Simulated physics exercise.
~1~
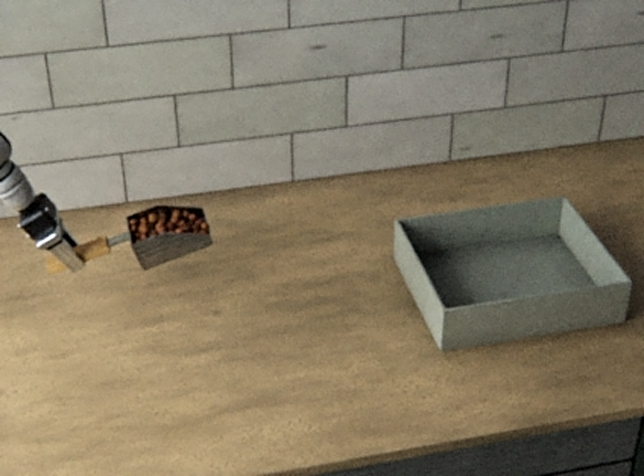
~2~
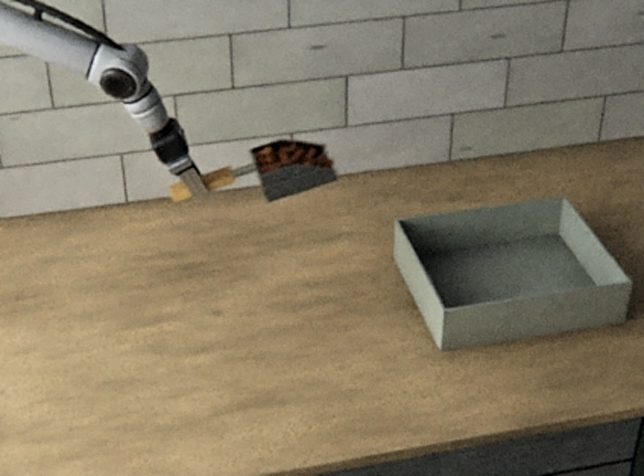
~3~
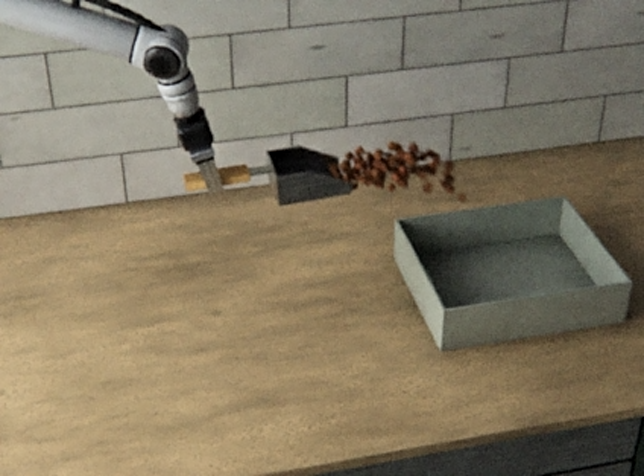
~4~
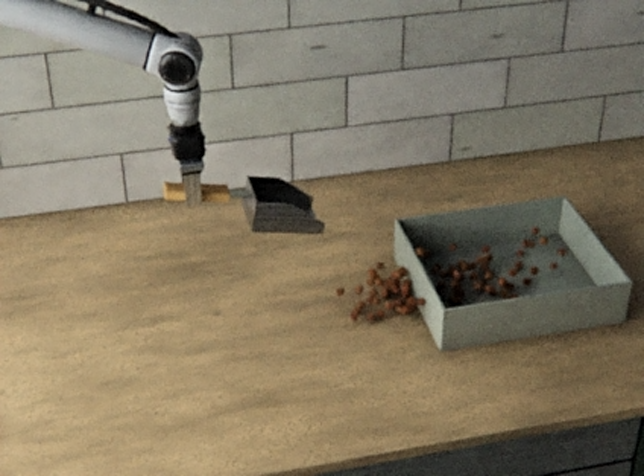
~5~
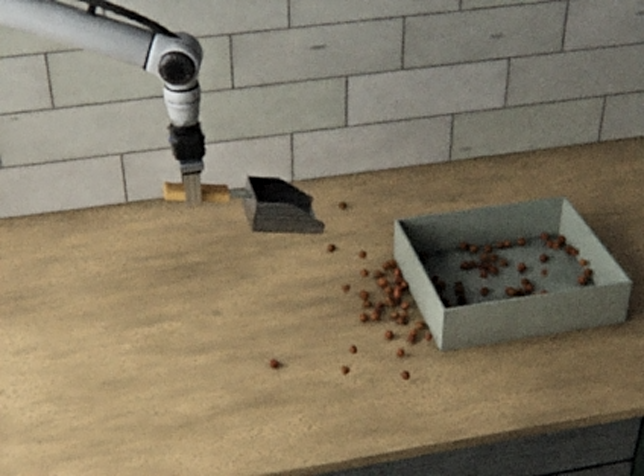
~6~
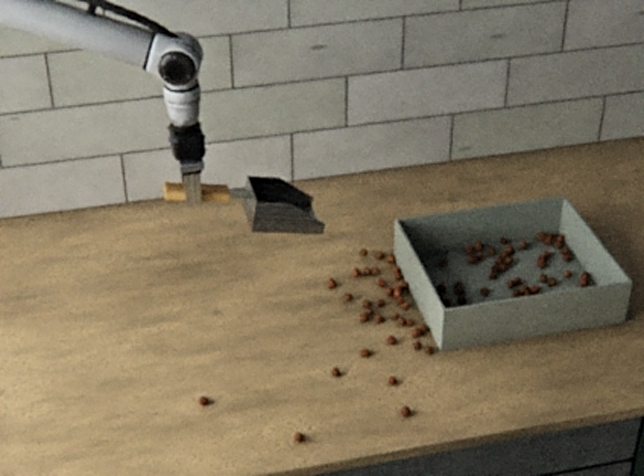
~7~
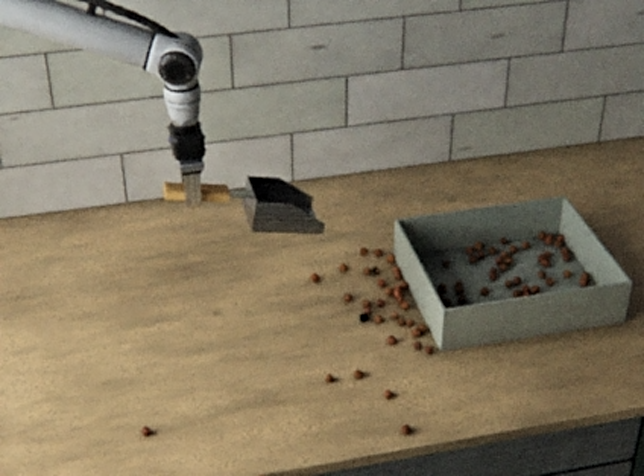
A robot arm at the left holds a dark, open-fronted scoop heaped with reddish-brown nuts above a tan table, seen from slightly above. A shallow grey-green open box sits at the right, before a wall of pale tiles. The arm swings the scoop rightward and up, then stops and draws back slightly as the nuts fly out ahead in a loose cluster. Many drop into the box, while others hit the table beside its left wall and scatter. The empty scoop stays still, tipped forward, as a few strays roll toward the near edge, leaving nuts both inside and outside the box.
